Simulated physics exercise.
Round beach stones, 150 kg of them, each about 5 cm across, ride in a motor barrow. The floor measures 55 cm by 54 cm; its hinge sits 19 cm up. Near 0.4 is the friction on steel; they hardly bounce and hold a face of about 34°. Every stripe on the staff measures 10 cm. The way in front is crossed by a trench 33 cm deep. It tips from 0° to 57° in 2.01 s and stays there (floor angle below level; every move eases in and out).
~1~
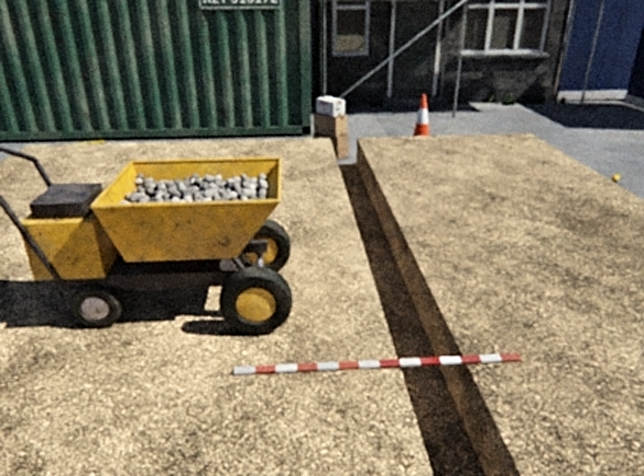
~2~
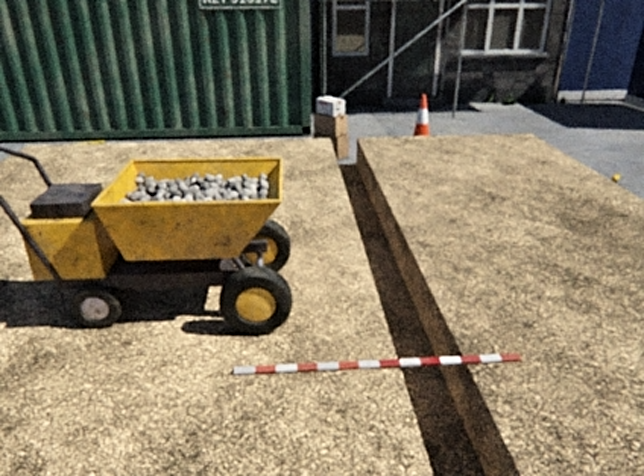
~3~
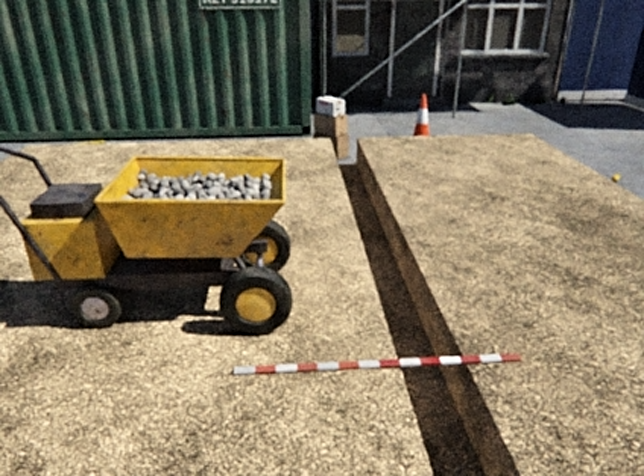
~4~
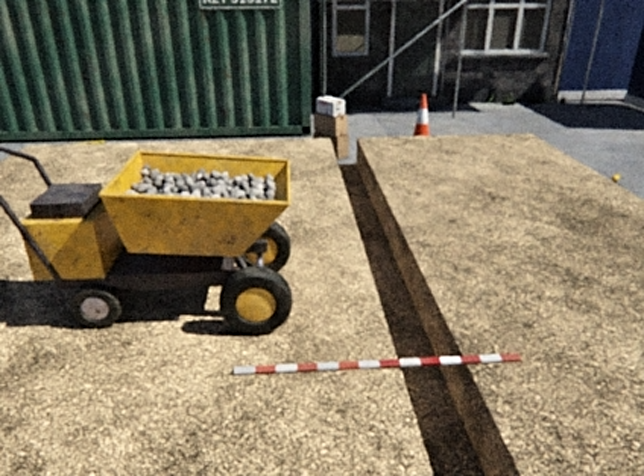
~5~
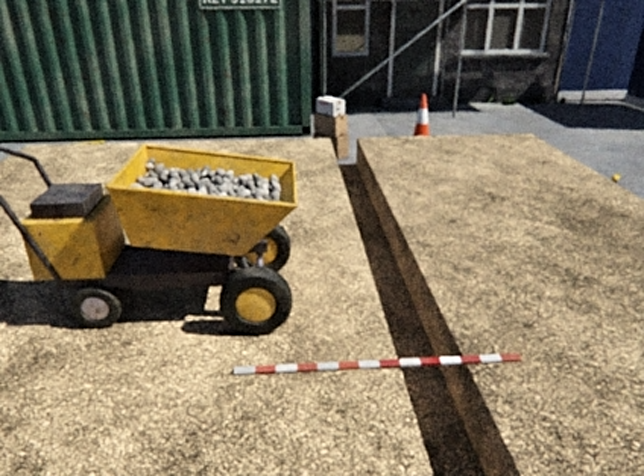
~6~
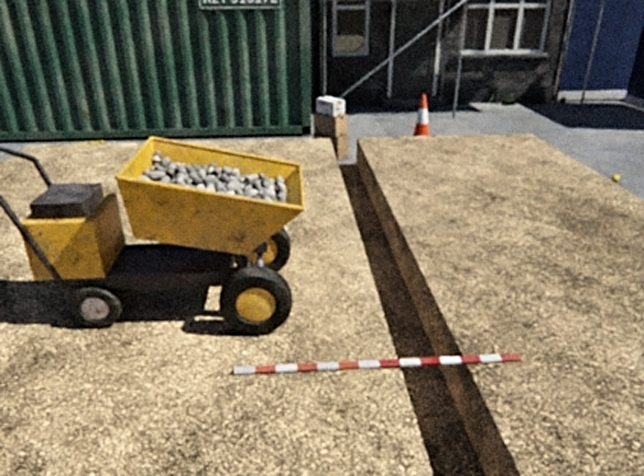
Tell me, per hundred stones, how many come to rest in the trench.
56 per hundred.
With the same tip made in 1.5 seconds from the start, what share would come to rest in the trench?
Expected share: Around 60%.
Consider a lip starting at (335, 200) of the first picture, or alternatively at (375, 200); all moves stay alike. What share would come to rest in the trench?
Some 45 and some 15 per cent, in that order.
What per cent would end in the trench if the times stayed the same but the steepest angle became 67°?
Trench share: Approx. 100%.
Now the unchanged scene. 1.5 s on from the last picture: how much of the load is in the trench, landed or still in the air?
Some 10 per cent.
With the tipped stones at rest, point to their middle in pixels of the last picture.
Roughly at pixel (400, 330).
Then, 0.9 s after the last picture the floor is at 48°, 100 % in the skip; the foremost stones are at (349, 228).
Then, 1.5 s after the last picture the floor is at 57°, 81 % in the skip, 8 % short of the trench, 11 % in the trench; the foremost stones are at (422, 344).
Then, 1.9 s after the last picture the floor is at 57°, 61 % in the skip, 8 % short of the trench, 31 % in the trench; the foremost stones are at (427, 314).
Then, 3.8 s after the last picture the floor is at 57°, 35 % in the skip, 9 % short of the trench, 56 % in the trench; the foremost stones are at (435, 320).
